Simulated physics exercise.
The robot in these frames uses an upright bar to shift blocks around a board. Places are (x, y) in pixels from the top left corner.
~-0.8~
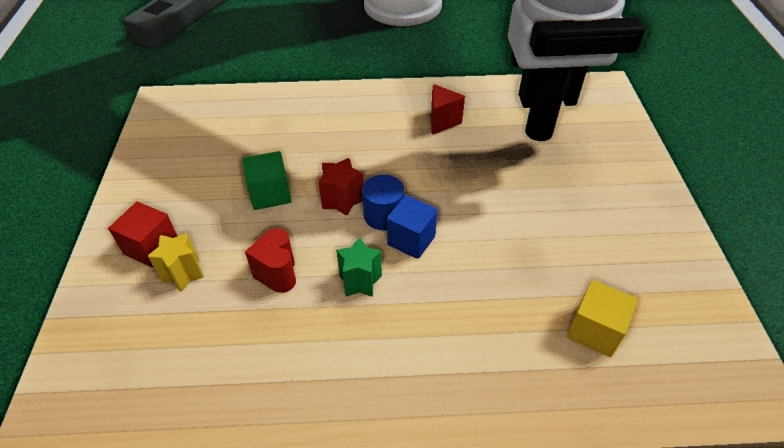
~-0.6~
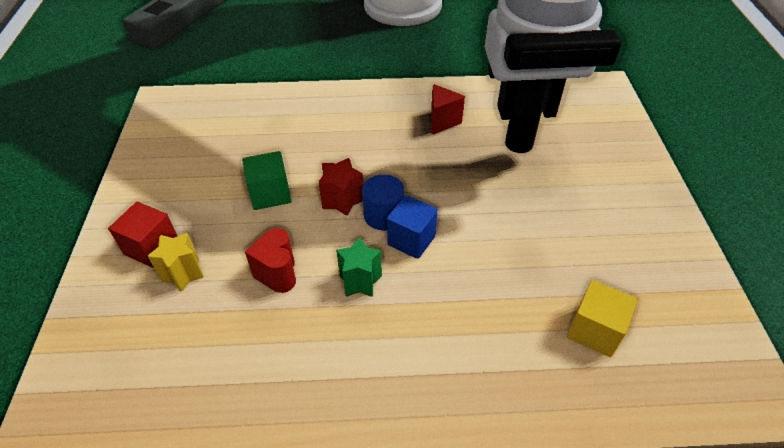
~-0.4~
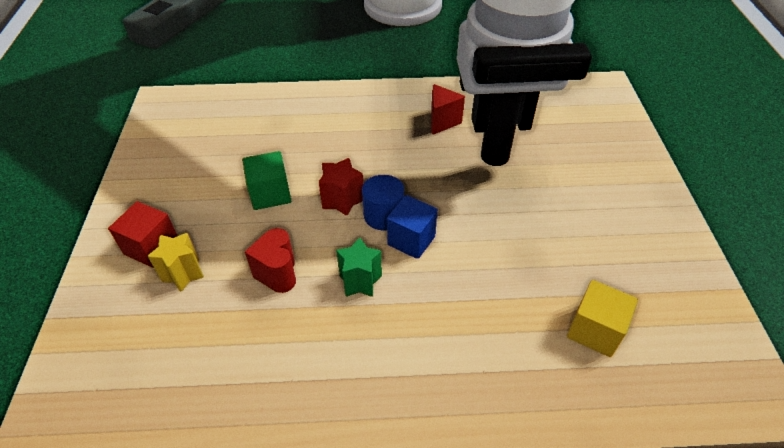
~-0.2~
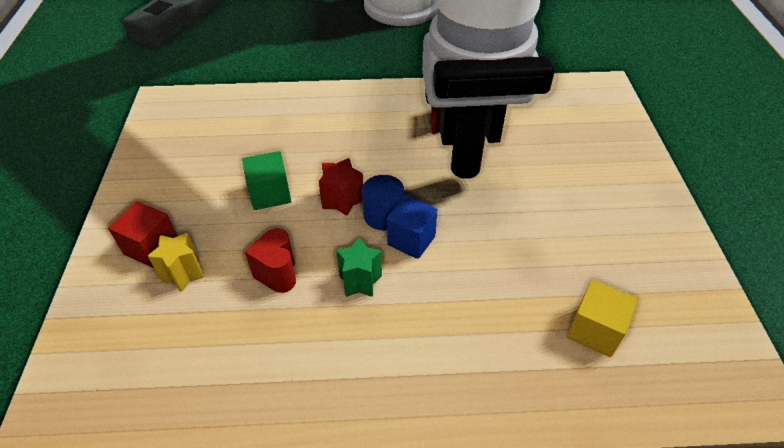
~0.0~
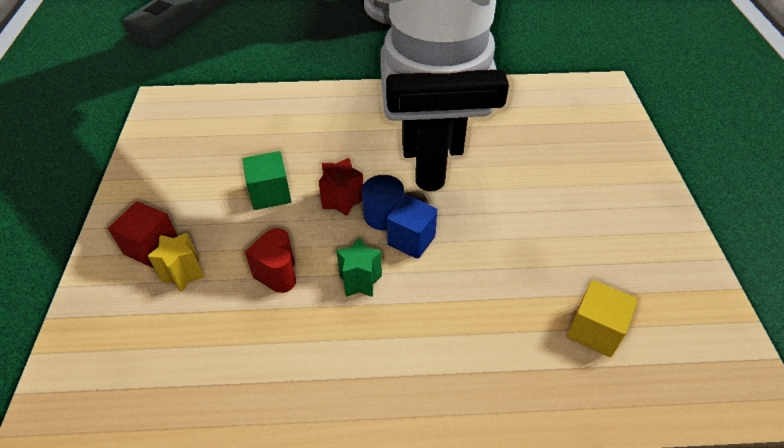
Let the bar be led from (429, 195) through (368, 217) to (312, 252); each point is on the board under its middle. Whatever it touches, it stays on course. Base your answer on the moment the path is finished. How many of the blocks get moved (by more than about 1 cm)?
There will be two blocks displaced.
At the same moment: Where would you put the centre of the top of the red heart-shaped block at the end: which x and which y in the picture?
The centre of its top face lies at (241, 264).
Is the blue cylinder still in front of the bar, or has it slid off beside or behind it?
That block remains ahead.
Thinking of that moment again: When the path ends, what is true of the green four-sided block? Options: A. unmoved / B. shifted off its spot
I'll go with A - unmoved.
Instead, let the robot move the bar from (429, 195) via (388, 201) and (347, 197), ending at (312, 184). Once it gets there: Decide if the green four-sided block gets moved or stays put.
It will end up elsewhere.
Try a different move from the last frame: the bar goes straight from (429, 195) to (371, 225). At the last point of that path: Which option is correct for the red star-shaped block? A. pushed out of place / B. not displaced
My answer is option B.
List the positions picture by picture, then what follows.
In the first picture, tip of the bar (539, 133), middles of tops, green four-sided block (264, 167), red heart-shaped block (271, 248), red star-shaped block (339, 173), blue cylinder (383, 189).
In the second picture, bar (519, 144), nothing pushed.
In the third picture, bar (495, 157), nothing pushed.
In the fourth picture, bar (465, 169), nothing pushed.
In the fifth picture, bar (430, 181), green four-sided block (264, 167), red heart-shaped block (271, 248), red star-shaped block (339, 173), blue cylinder (383, 189).
What follows on the original path. One third of the way, bar (389, 196); blue cylinder (358, 199).
Two thirds of the way, bar (345, 212); blue cylinder (318, 222).
At the end, bar (309, 238); green four-sided block unmoved; red heart-shaped block (241, 264), turned 15° anticlockwise; red star-shaped block unmoved; blue cylinder (280, 252).
